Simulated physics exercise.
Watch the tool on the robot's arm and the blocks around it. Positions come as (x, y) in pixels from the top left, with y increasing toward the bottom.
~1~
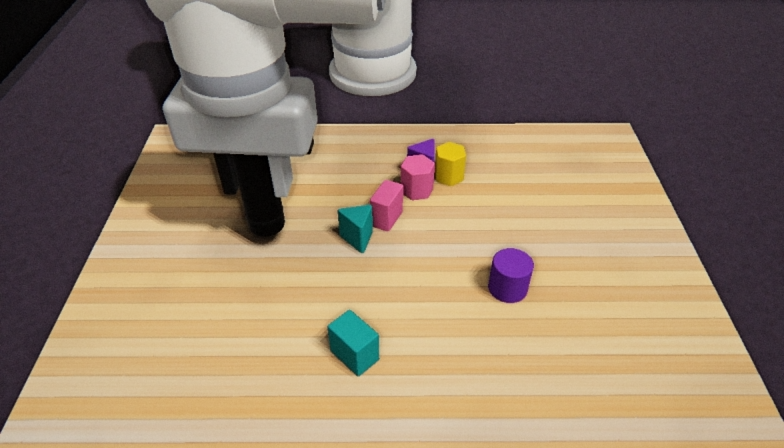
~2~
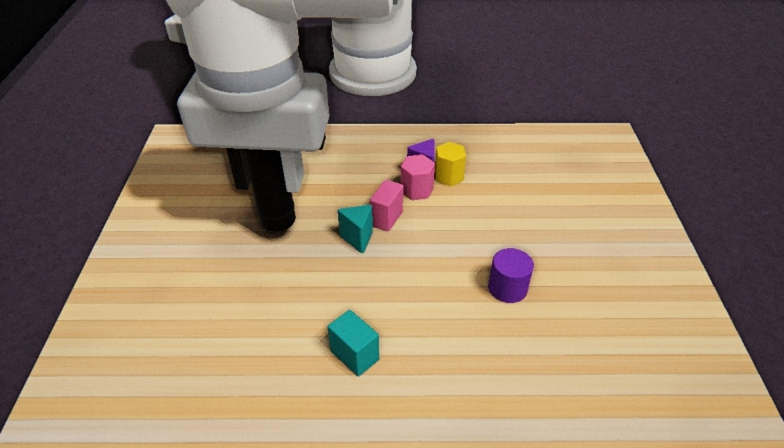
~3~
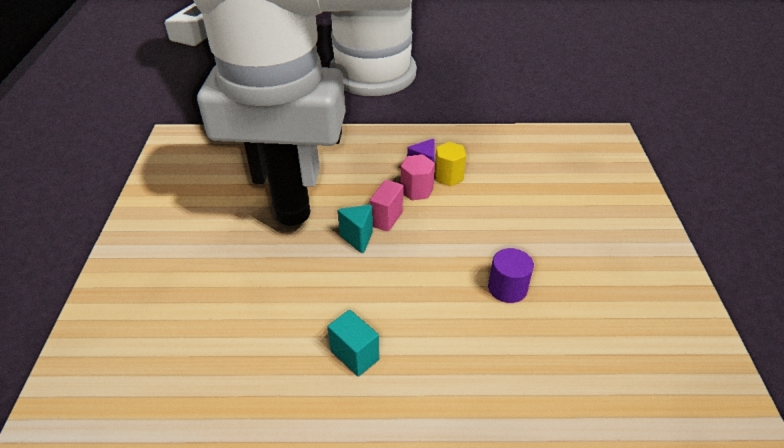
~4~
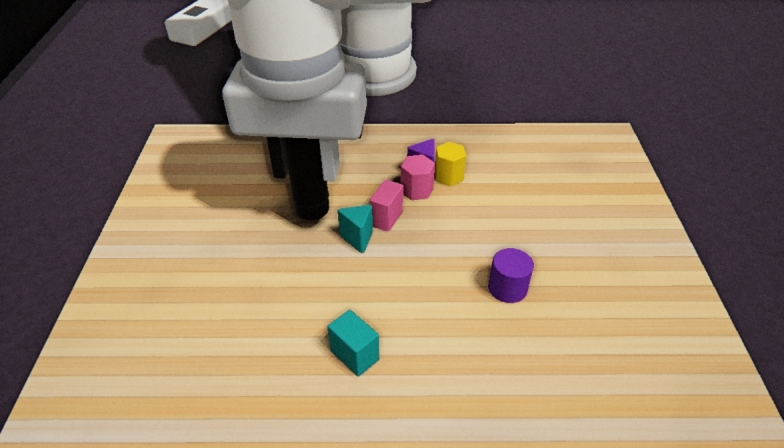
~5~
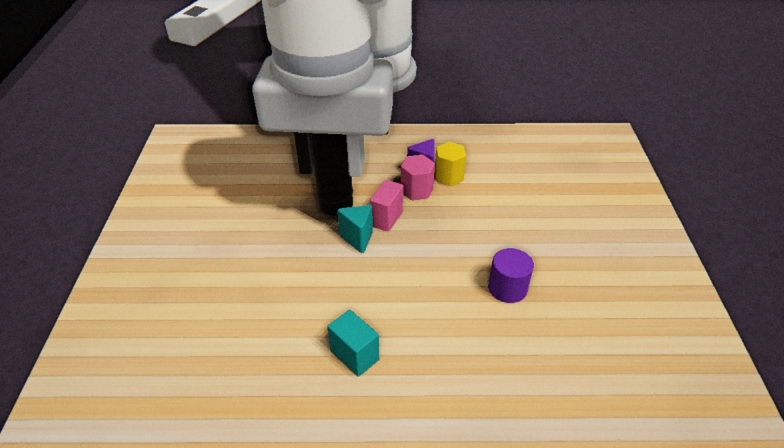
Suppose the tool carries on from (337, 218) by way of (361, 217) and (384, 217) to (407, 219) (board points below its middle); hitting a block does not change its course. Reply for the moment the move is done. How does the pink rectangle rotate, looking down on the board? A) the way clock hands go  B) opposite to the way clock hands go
Choice B: Opposite to the way clock hands go.
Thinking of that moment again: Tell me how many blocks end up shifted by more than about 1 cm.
By the end of the path, one block has moved more than about a centimetre.
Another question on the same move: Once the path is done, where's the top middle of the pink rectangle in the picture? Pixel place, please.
Just about (437, 192).
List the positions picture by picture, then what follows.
Tool tip at (267, 225); block tops, turquoise triangular block at (357, 213); pink rectangle at (387, 192), in the first picture.
Tool at (278, 221); blocks unchanged, in the second picture.
Tool at (293, 215); blocks unchanged, in the third picture.
Tool at (312, 210); blocks unchanged, in the fourth picture.
Tool at (336, 205); turquoise triangular block at (357, 213); pink rectangle at (387, 192), in the fifth picture.
Halfway along, tool at (373, 204); pink rectangle at (401, 192), turned 20° anticlockwise.
At the end, tool at (408, 206); turquoise triangular block in place; pink rectangle at (437, 192), turned 35° anticlockwise.
